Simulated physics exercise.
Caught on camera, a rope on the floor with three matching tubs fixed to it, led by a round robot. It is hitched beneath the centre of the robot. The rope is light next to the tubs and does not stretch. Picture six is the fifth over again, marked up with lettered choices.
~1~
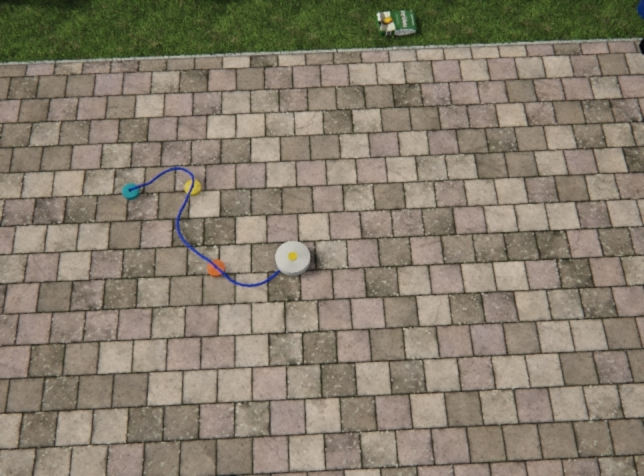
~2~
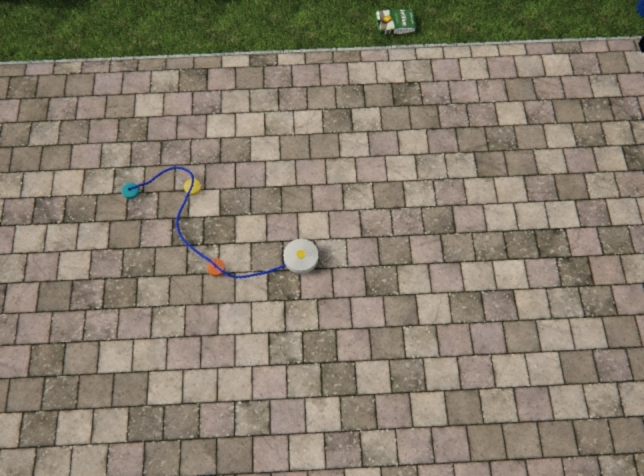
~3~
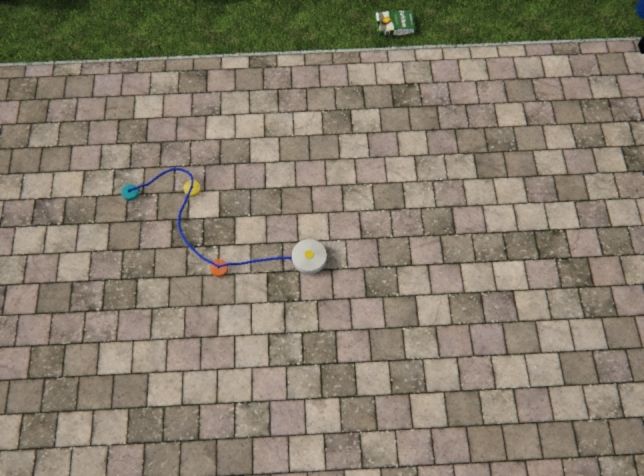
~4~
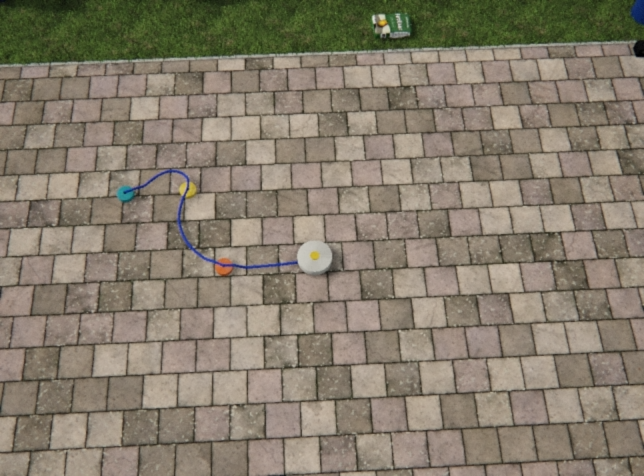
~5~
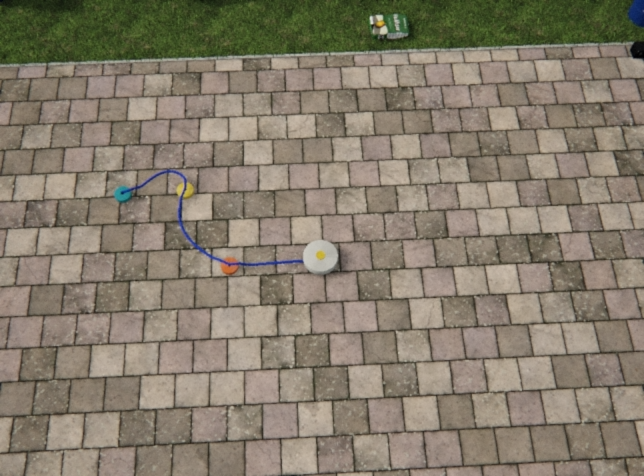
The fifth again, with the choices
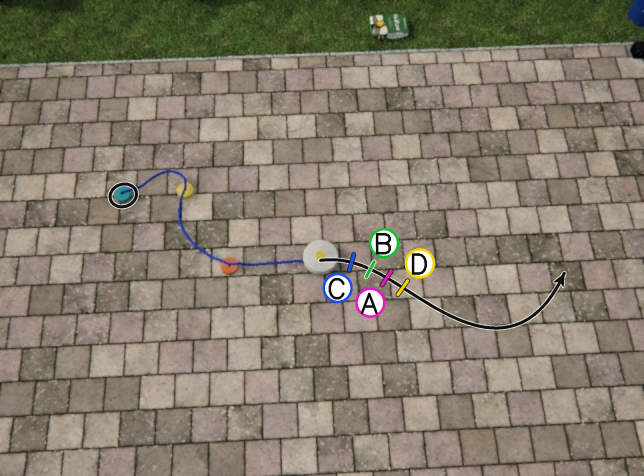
A round robot moved a short way right across the paving, drawing its slack blue line straighter, and then the orange tub shifted right after it while the yellow and turquoise tubs barely moved.
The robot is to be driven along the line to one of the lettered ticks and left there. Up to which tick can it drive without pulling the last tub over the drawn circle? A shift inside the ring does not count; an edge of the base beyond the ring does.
As far as tick A.
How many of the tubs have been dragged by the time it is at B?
Two.
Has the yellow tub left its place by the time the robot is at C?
No.
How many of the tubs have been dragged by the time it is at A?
By then, two.
On the copy, A at (387, 278); B at (370, 269); C at (352, 262); D at (403, 288); the ring at (123, 195); the route from (320, 260) via (451, 316) to (564, 273).
On A. First, robot (345, 258); turquoise tub (123, 194); yellow tub (185, 190); orange tub (254, 260).
Then, robot (368, 266); turquoise tub (123, 194); yellow tub (191, 195); orange tub (280, 247).
Finally, robot (387, 275); turquoise tub (123, 194); yellow tub (206, 203); orange tub (302, 247); the ringed tub at the far end is still in its ring.
By contrast, B is safe but short; C is safe but short; D drags the last tub to (135, 196).
